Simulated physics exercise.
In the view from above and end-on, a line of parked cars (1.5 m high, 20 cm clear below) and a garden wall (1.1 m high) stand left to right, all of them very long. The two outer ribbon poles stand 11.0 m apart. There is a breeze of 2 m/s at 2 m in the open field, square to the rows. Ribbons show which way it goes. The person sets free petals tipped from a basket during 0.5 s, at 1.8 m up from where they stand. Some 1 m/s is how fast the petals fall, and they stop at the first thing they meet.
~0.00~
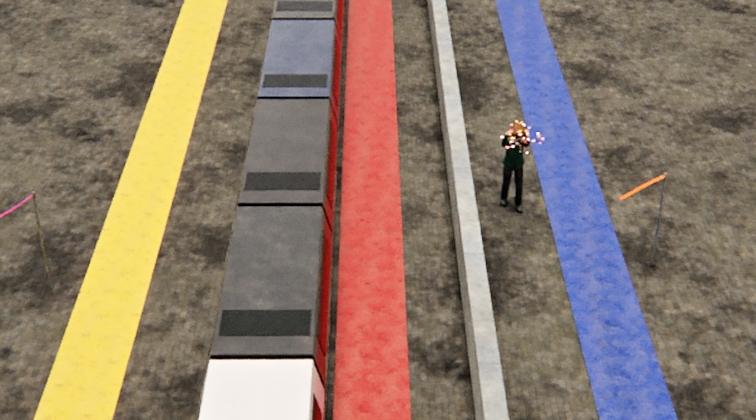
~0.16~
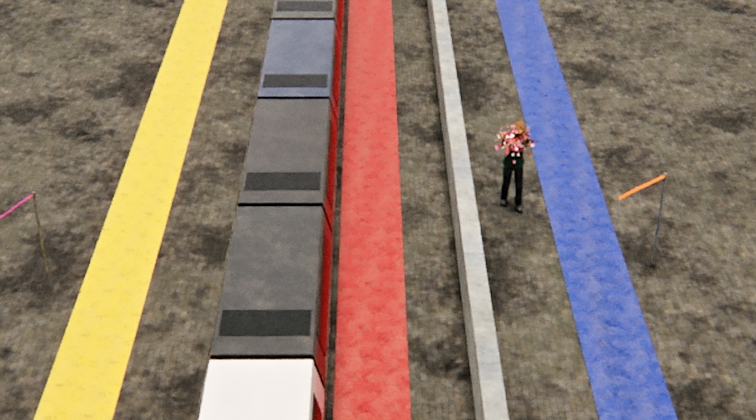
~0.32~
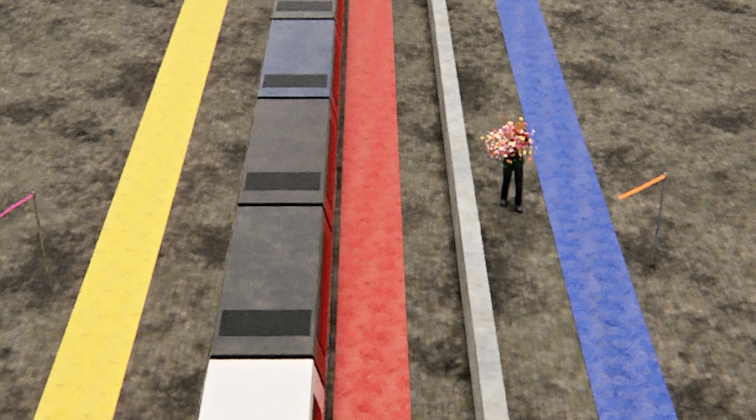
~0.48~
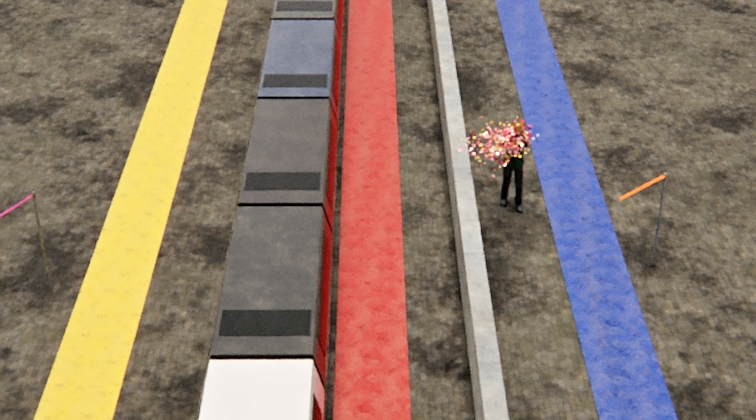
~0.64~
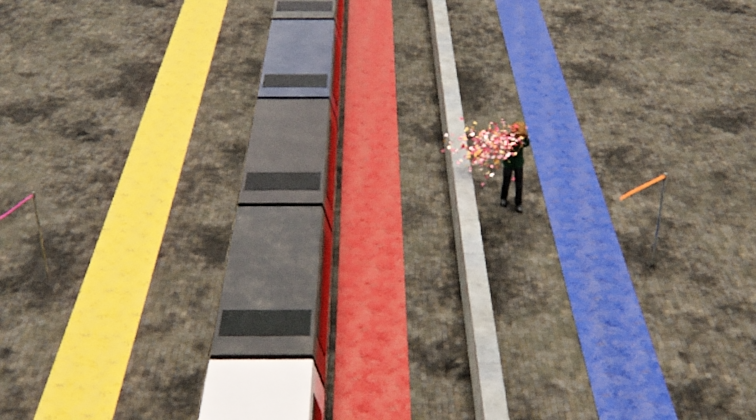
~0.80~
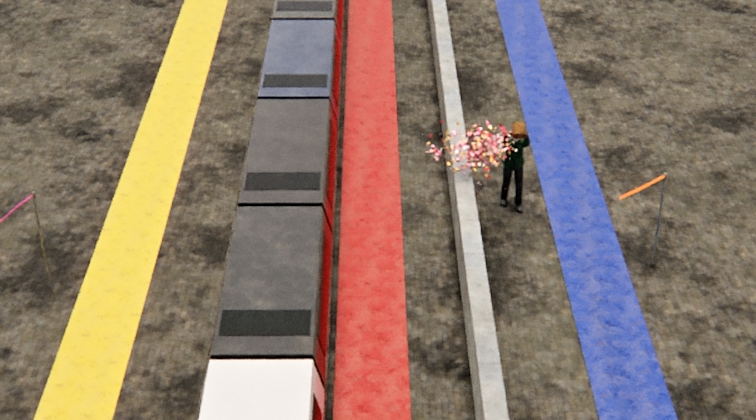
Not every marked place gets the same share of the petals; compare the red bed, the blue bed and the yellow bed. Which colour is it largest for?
I would say red.
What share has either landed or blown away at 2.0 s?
Roughly 15 %.
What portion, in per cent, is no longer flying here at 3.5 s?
85 per cent.
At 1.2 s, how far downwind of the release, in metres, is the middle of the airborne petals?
It comes to roughly 1.5 m.
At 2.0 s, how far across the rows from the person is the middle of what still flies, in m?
2.0 metres.
After 1.2 s, 6 % is no longer flying here, and 0 % lies on the blue bed, 0 % on the red bed and 0 % on the yellow bed; the middle of what still flies is 1.4 m above the low ground, near (446, 157).
After 2.0 s, 15 % is no longer flying here, and 0 % lies on the blue bed, 0 % on the red bed and 0 % on the yellow bed; the middle of what still flies is 0.9 m above the low ground, near (409, 182).
After 3.5 s, 86 % is no longer flying here, and 0 % lies on the blue bed, 21 % on the red bed and 0 % on the yellow bed; the middle of what still flies is 0.2 m above the low ground, near (401, 214).
After 8.0 s, 100 % is no longer flying here, and 0 % lies on the blue bed, 26 % on the red bed and 0 % on the yellow bed.
After 45.0 s, 100 % is no longer flying here, and 0 % lies on the blue bed, 26 % on the red bed and 0 % on the yellow bed.
